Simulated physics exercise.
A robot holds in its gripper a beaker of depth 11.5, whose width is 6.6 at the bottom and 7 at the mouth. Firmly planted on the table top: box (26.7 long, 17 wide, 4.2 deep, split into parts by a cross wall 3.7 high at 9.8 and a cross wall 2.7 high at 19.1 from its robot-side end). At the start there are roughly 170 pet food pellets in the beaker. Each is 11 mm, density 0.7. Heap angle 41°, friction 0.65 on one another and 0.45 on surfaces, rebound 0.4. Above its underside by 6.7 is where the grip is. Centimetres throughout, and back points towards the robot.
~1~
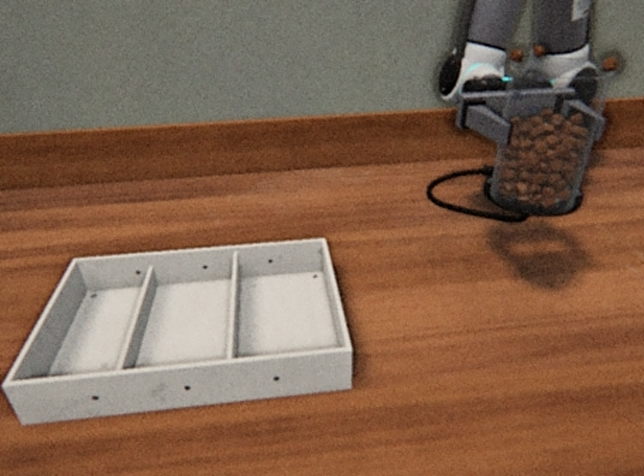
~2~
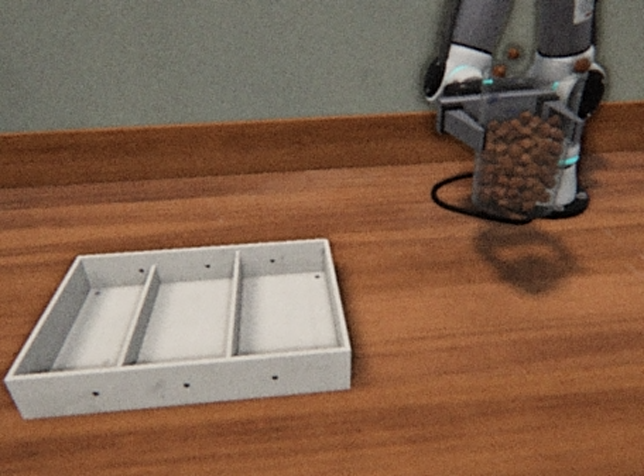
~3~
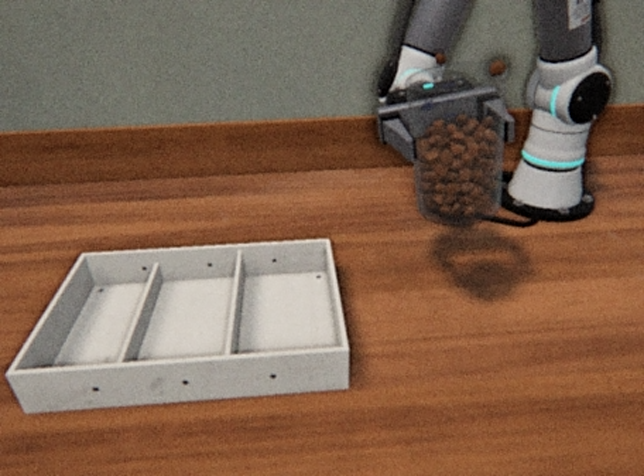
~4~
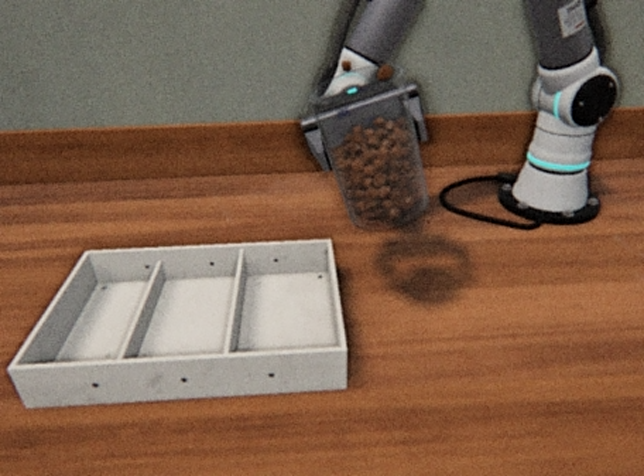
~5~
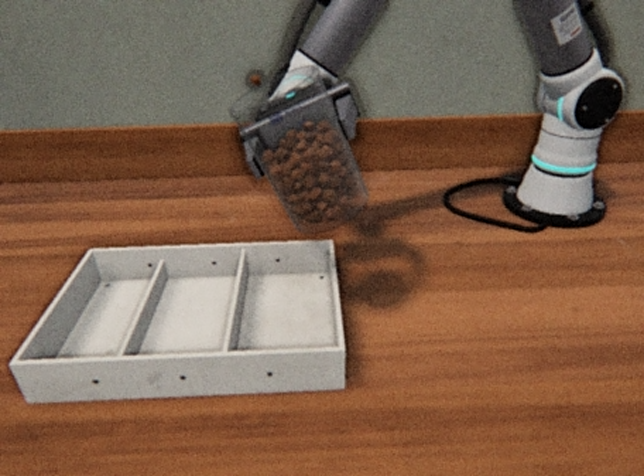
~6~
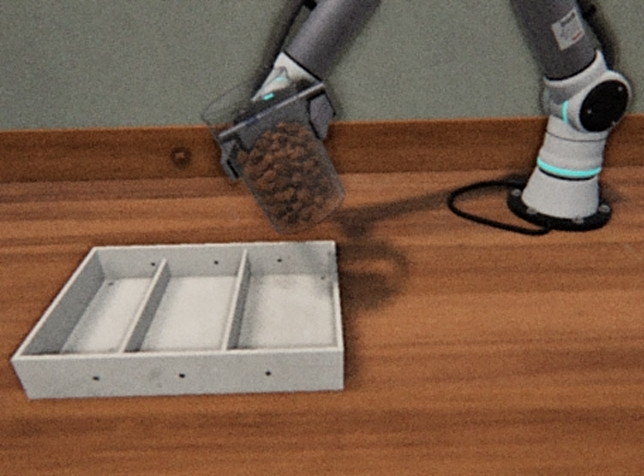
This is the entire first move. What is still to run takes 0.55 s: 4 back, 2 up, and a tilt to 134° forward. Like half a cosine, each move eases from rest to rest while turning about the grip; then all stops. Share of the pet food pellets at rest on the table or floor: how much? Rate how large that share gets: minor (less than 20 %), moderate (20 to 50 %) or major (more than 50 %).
It is minor.
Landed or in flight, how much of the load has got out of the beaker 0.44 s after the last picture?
0 %.
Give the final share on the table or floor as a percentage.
Roughly 0 percent.
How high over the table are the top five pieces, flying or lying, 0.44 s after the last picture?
Close to 26 cm above the tabletop.
Then, 0.22 s after the last picture, tilted 63° forward, highest piece 22 above the table; 169 in the beaker, 1 in the far-side part.
Then, 0.44 s after the last picture, tilted 124° forward, highest piece 26 above the table; 168 in the beaker, 1 in the far-side part, 1 in flight or on a rim.
Then, 0.75 s after the last picture, tilted 134° forward, highest piece 18 above the table; 98 in the robot-side part, 35 in the beaker, 14 in the middle part, 1 in the far-side part, 22 in flight or on a rim.
Then, 1.80 s after the last picture, tilted 134° forward, highest piece 4 above the table; 140 in the robot-side part, 29 in the middle part, 1 in the far-side part.
Final count, 140 in the robot-side part, 29 in the middle part, 1 in the far-side part. That is 0 % on the table or floor.
